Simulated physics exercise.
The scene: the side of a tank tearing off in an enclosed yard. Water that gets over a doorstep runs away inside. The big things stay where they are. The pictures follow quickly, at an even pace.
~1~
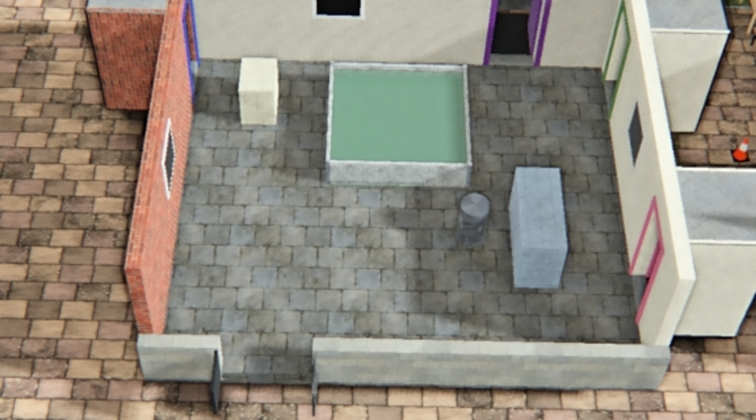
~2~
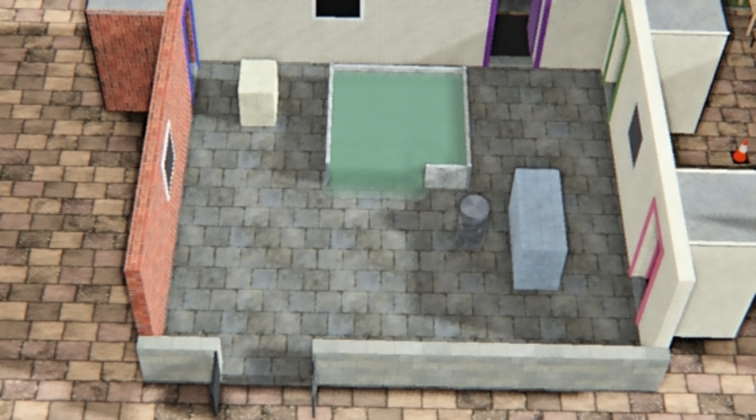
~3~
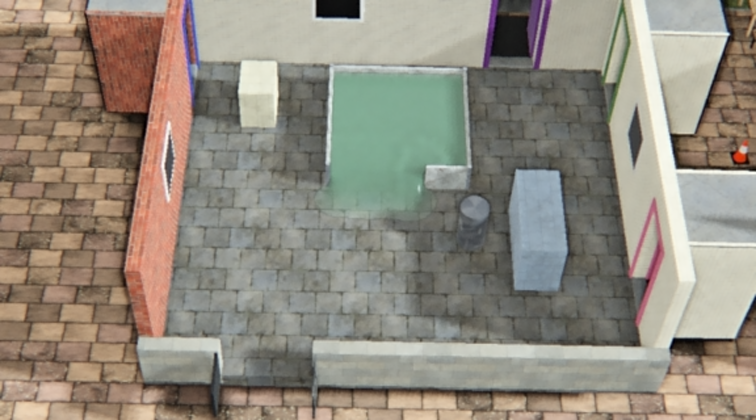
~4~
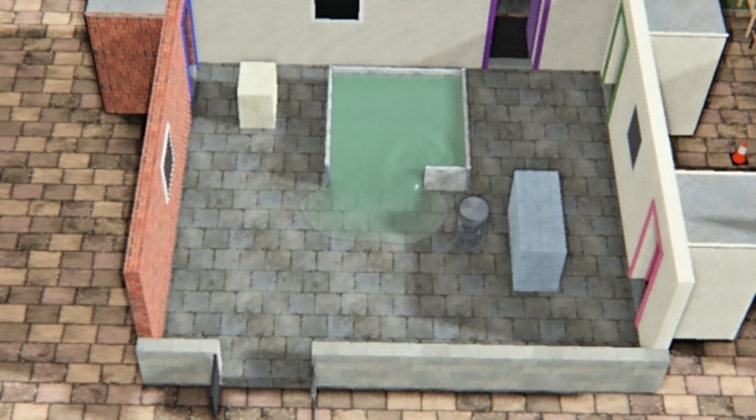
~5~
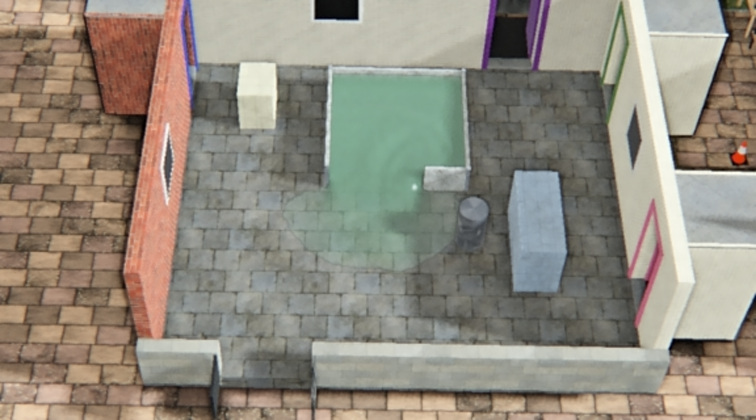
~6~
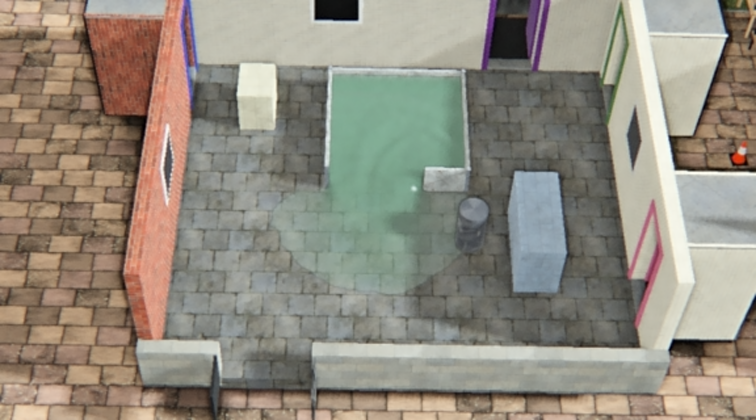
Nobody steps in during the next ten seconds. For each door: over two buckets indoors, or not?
The blue door holds within the limit; the green door holds within the limit; the purple door holds within the limit; the pink door floods.
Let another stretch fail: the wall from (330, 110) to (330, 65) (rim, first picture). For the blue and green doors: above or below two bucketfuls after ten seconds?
Blue takes more; green is under.
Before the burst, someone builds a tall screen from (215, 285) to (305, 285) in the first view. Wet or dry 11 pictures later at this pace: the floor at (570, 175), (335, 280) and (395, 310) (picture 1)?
In turn: Free of water, flooded, under water.
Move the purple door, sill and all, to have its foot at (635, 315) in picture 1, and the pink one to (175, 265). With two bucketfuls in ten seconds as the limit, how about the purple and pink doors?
The purple door is over; the pink door goes over.
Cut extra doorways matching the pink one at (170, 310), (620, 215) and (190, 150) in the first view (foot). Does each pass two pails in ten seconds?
One after the other: Goes over, keeps below it, stays under.
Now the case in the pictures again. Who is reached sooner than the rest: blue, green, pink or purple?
It is the pink door.
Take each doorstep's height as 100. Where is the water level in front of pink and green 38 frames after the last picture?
About 350 and 0 per cent.
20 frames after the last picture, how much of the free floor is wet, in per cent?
Some 45 per cent.
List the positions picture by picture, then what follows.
In the first frame, still water in the water tank at (399, 115).
In the second frame, water pours out at (377, 177) and has run to (327, 191).
In the third frame, the front is at (320, 202), out from the gap at (377, 180).
In the fourth frame, water pours out at (376, 181) and has run to (309, 216).
In the fifth frame, water pours out at (376, 182) and has run to (402, 267).
In the sixth frame, the front is at (399, 290), out from the gap at (376, 183).
A moment on, water covers 25 % of the floor; the blue door not reached, the green door not reached, the purple door not reached, the pink door not reached.
Next, water covers 35 % of the floor; the blue door not reached, the green door not reached, the purple door not reached, the pink door not reached.
Then, water covers 45 % of the floor; the blue door not reached, the green door not reached, the purple door not reached, the pink door not reached.
Later, water covers 55 % of the floor; the blue door not reached, the green door not reached, the purple door not reached, the pink door over two buckets in.
In the end, water covers 90 % of the floor; the blue door wet at the sill, nothing in, the green door wet at the sill, nothing in, the purple door wet at the sill, nothing in, the pink door far over two buckets in.
